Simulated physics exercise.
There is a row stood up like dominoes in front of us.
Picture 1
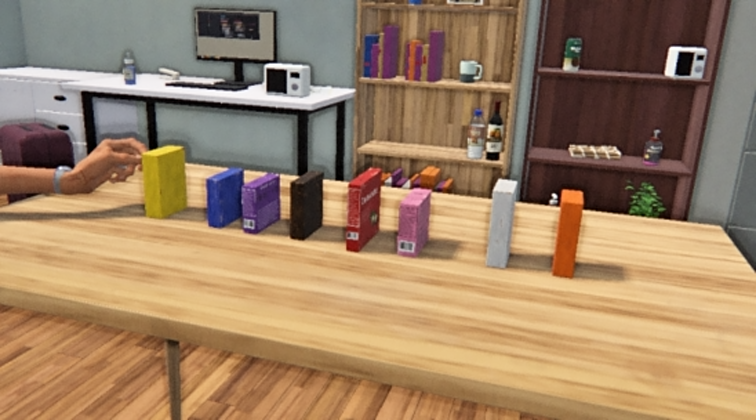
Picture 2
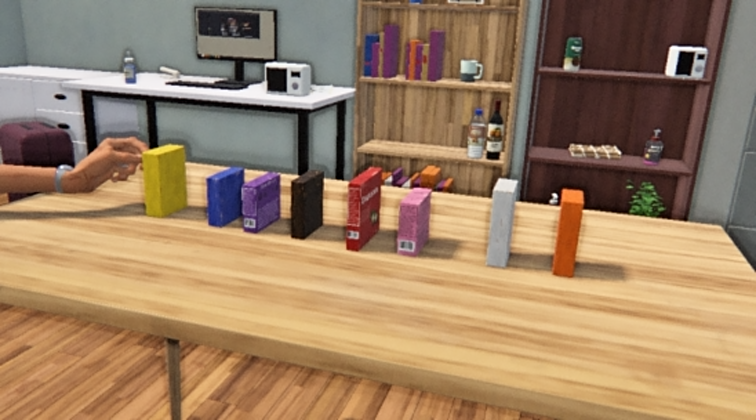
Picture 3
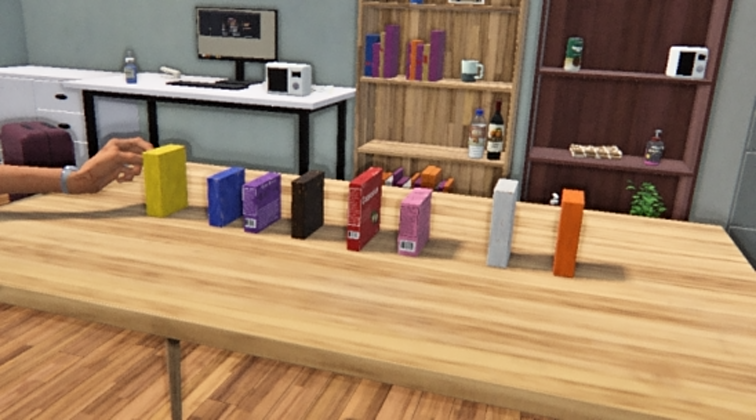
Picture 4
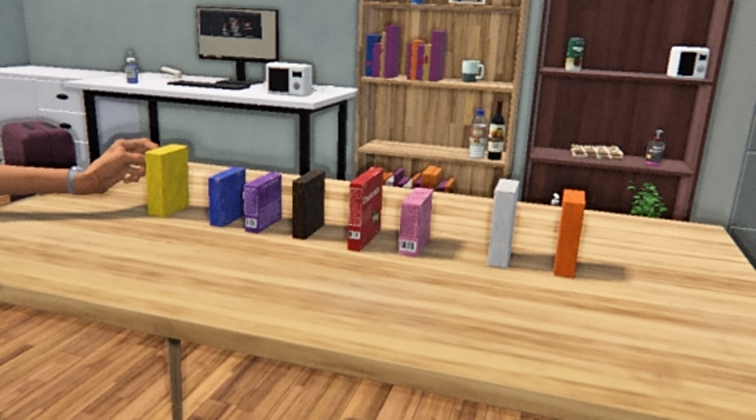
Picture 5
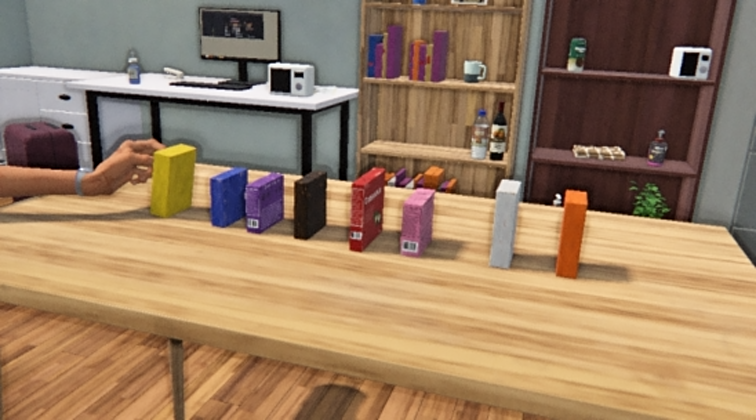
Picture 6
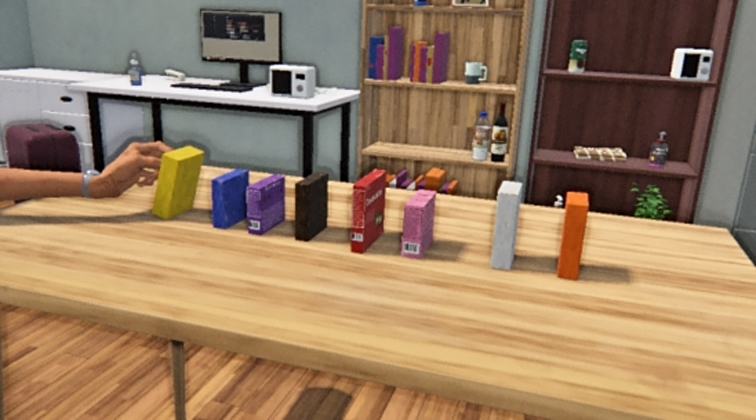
On a wooden table, a hand tilts the yellow block rightward toward a standing row.
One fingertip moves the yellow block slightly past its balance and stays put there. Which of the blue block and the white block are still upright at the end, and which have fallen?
The blue block is no longer standing at the end, the white block is still standing at the end.
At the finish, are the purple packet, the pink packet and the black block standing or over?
The purple packet goes down; the pink packet remains standing; the black block goes down.
Then, 0.30 s past the last view, yellow block 71° over; blue block rocked 29° from its first pose near (243, 200).
Then, 0.50 s past the last view, yellow block 78° over; blue block rocked 66° from its first pose near (259, 210); purple packet rocked 67° from its first pose; black block rocked 34° from its first pose.
Then, 0.80 s past the last view, yellow block 90° over; blue block rocked 68° from its first pose near (260, 210); black block on its side; purple packet on its side.
Finally, down or leaning hard on the table, purple packet, black block and blue block; left askew, red packet; the other 2 still in place. Final places as the last picture's camera would see them, blue block near (259, 210), white block near (507, 225).
